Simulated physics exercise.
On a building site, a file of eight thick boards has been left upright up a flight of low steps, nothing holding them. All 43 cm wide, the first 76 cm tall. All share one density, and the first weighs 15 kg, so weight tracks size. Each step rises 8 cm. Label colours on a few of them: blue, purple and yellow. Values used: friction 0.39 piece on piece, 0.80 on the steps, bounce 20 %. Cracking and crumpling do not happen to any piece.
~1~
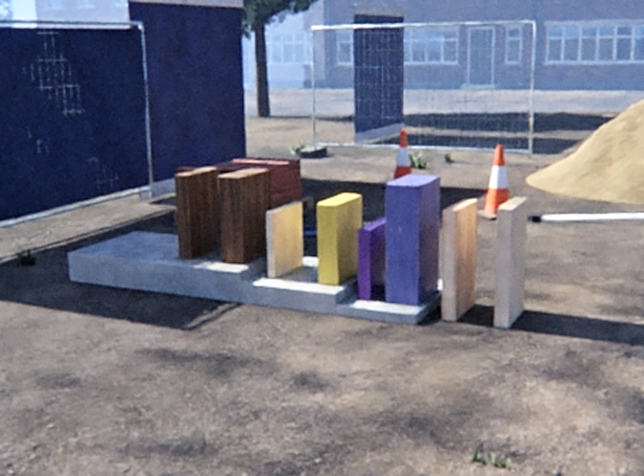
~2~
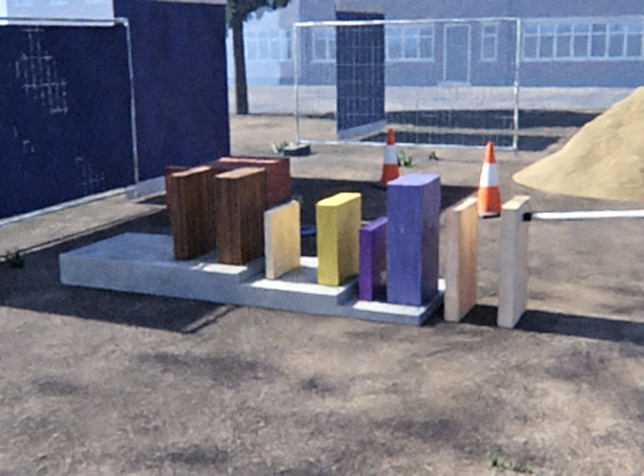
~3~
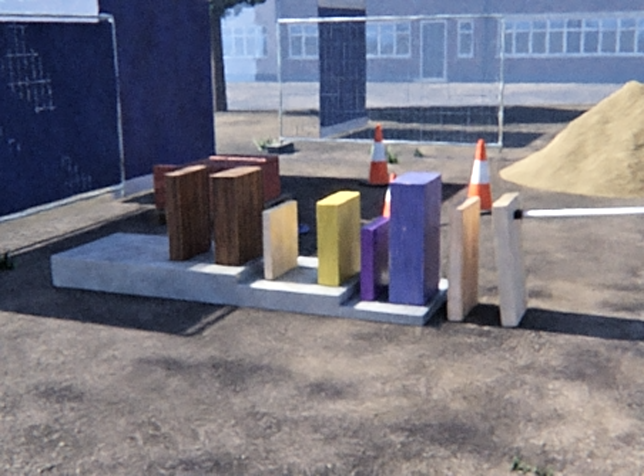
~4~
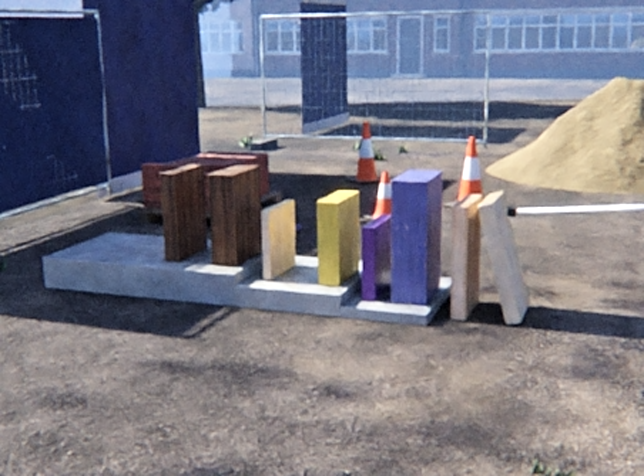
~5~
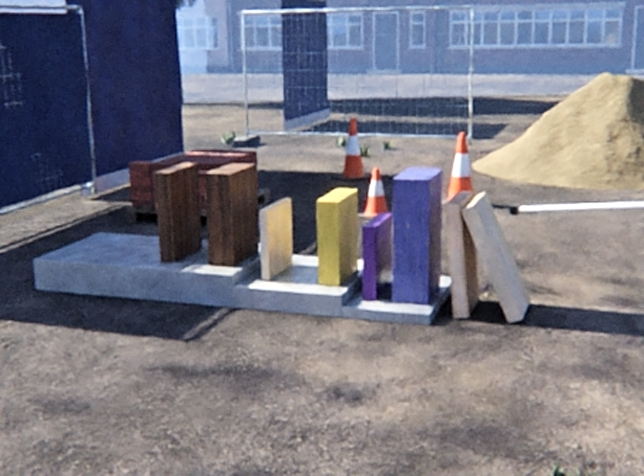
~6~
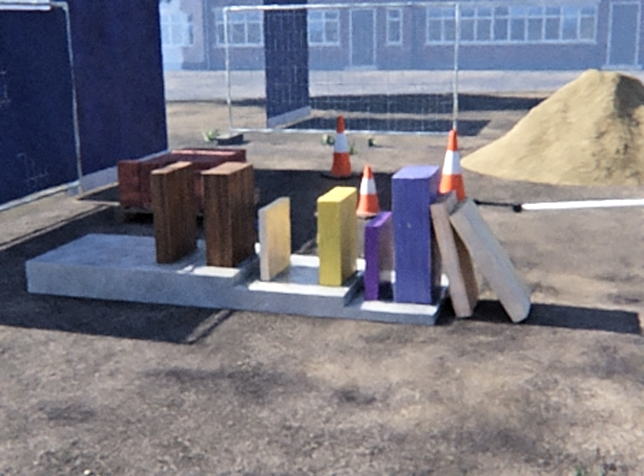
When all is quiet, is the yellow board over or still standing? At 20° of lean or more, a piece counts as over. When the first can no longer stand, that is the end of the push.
That board is still standing in the end.
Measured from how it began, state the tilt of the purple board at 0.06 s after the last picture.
Roughly 0°.
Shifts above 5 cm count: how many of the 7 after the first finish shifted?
By my tally, the number that shifted is 1.
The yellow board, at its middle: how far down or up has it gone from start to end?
At the end it is roughly 0 cm lower than at the start.
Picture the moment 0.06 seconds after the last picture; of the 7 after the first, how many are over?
The tally at that time stands at 0.
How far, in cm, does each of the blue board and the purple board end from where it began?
Moved: Blue 0, purple 0.
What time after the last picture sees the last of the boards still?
Roughly 0.0 s.
Then, 0.06 s later than the last frame, none of the 7 other boards over, 1 disturbed; yellow board unmoved.
When it is over, none of the 7 other boards over, 1 disturbed; yellow board unmoved; blue board unmoved; purple board unmoved. Seven left standing. In pixels of the last frame, middles, yellow board near (338, 236), blue board near (417, 233).
